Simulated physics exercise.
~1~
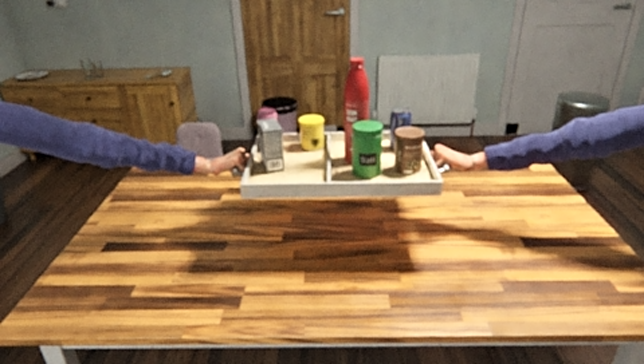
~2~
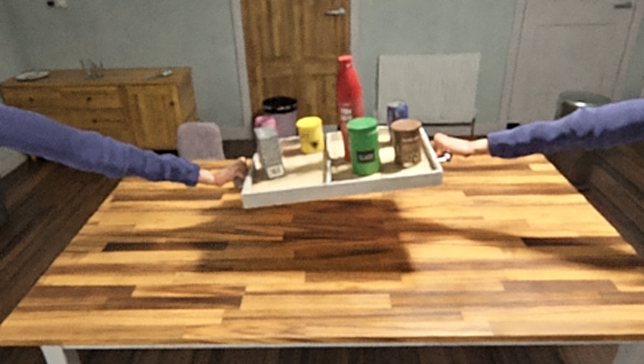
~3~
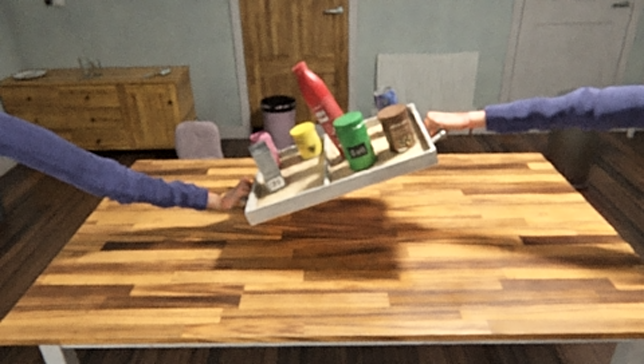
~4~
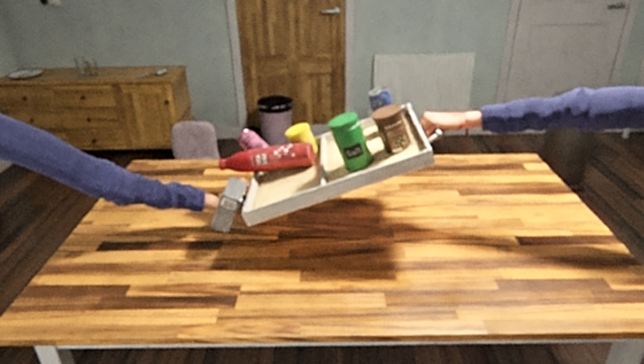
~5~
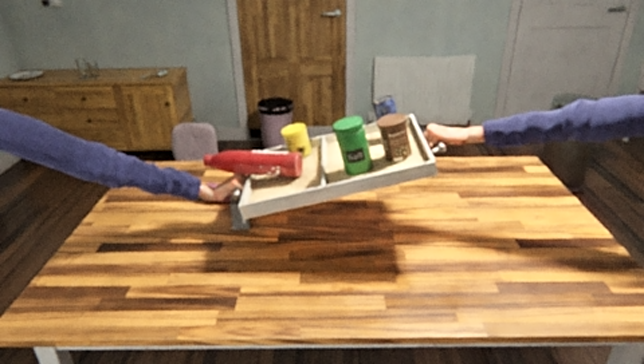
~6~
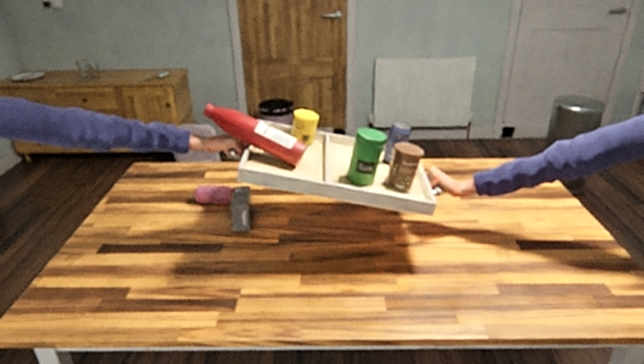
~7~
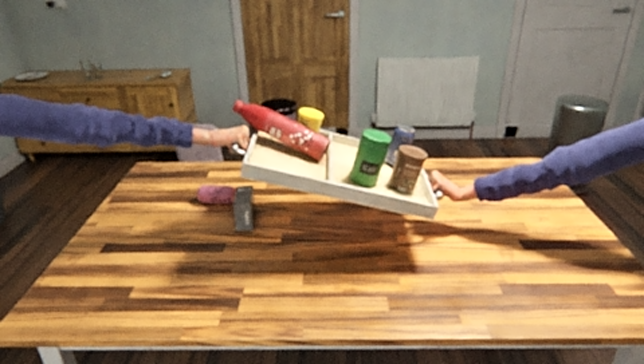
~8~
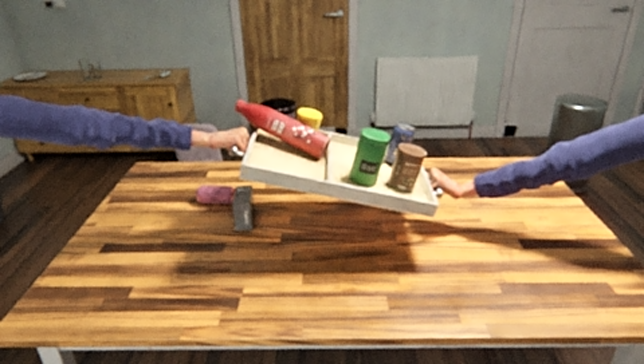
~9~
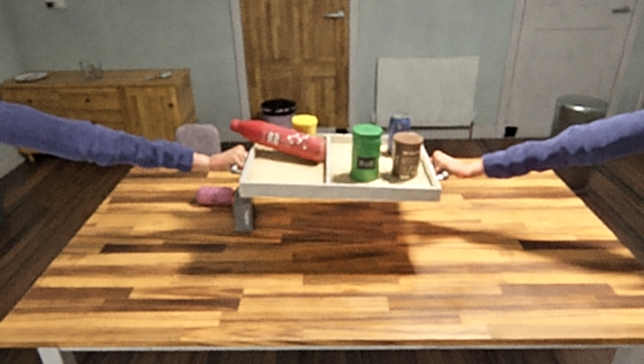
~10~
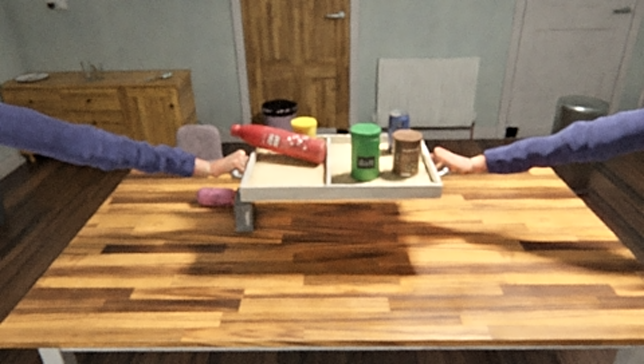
A white tray carrying a red bottle, a green jar, a brown tin, a yellow tin and several smaller items is held above a wooden table by two hands in blue sleeves. The hands tip it down to the left, and the red bottle leans, then falls onto its side. The grey packet tumbles over the left edge, and the pink can follows it onto the table. The tray then tilts down to the right before returning to level. The bottle ends lying on the tray, the other remaining containers still aboard.
